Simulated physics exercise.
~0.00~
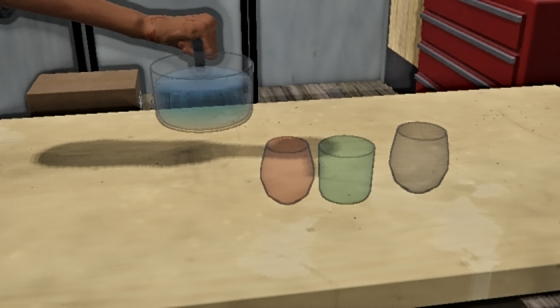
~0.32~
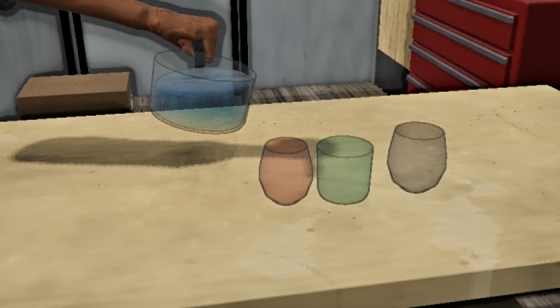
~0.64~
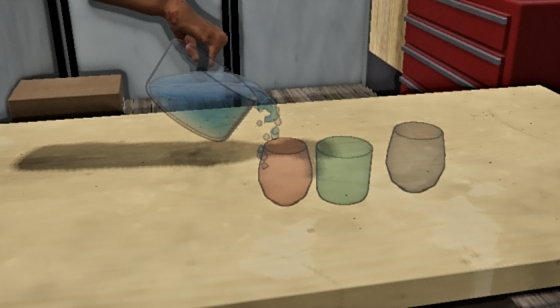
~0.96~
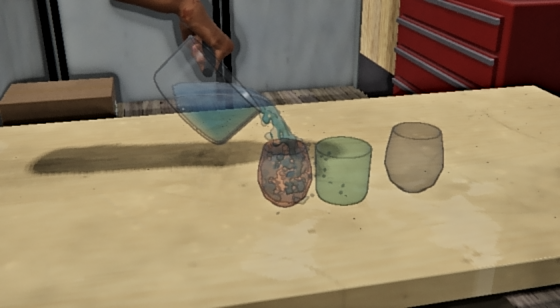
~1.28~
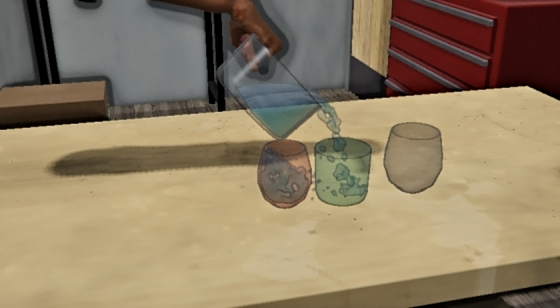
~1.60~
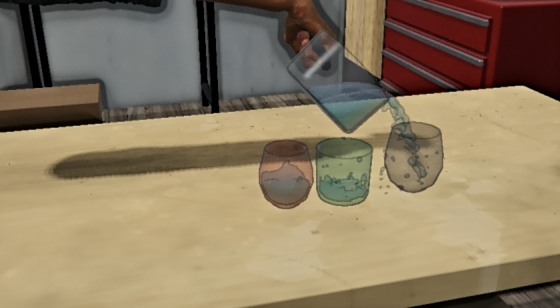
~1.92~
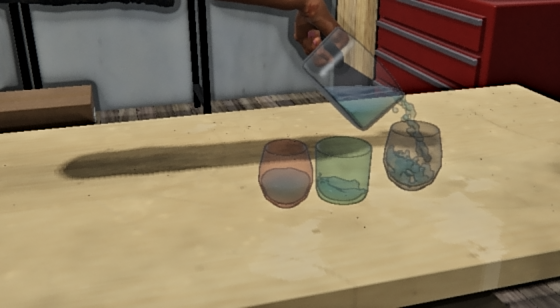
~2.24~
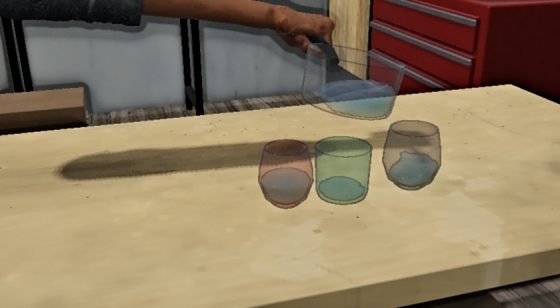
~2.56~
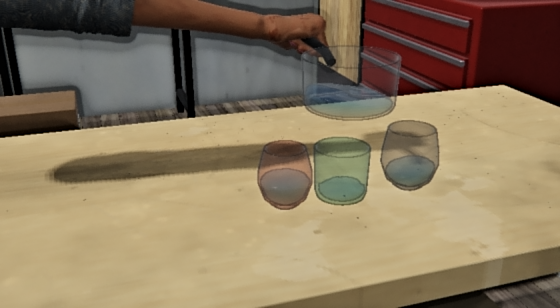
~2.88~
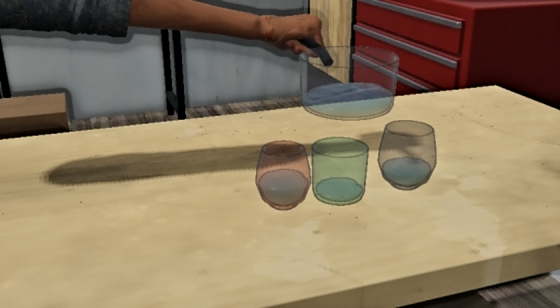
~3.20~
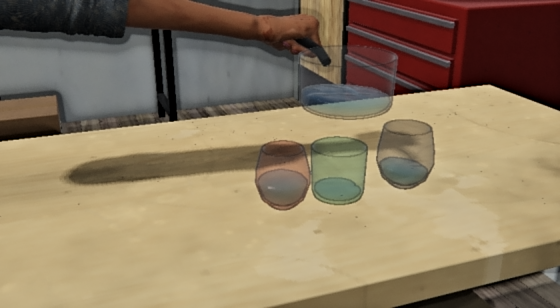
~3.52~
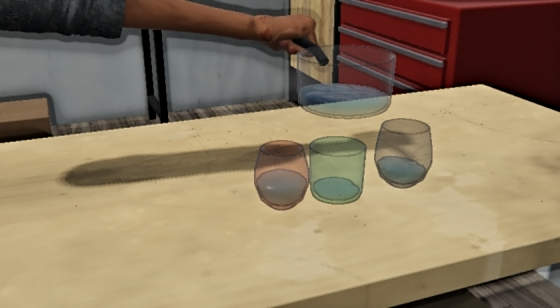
A hand grips a clear, blue-tinted pot of water above a pale wooden table, seen from slightly above, with a red drawer cabinet behind on the right. Below it stand three empty see-through vessels, a reddish round-bellied glass, a green mug beside it and a greyish-brown round-bellied glass on the right. The pot tips rightwards and water streams into the reddish glass. Still tilted, it travels right, pouring into the green mug and then the right glass, while the view drifts slightly. Finally the pot rights itself and is held level, some water left inside, with shallow water in all three.
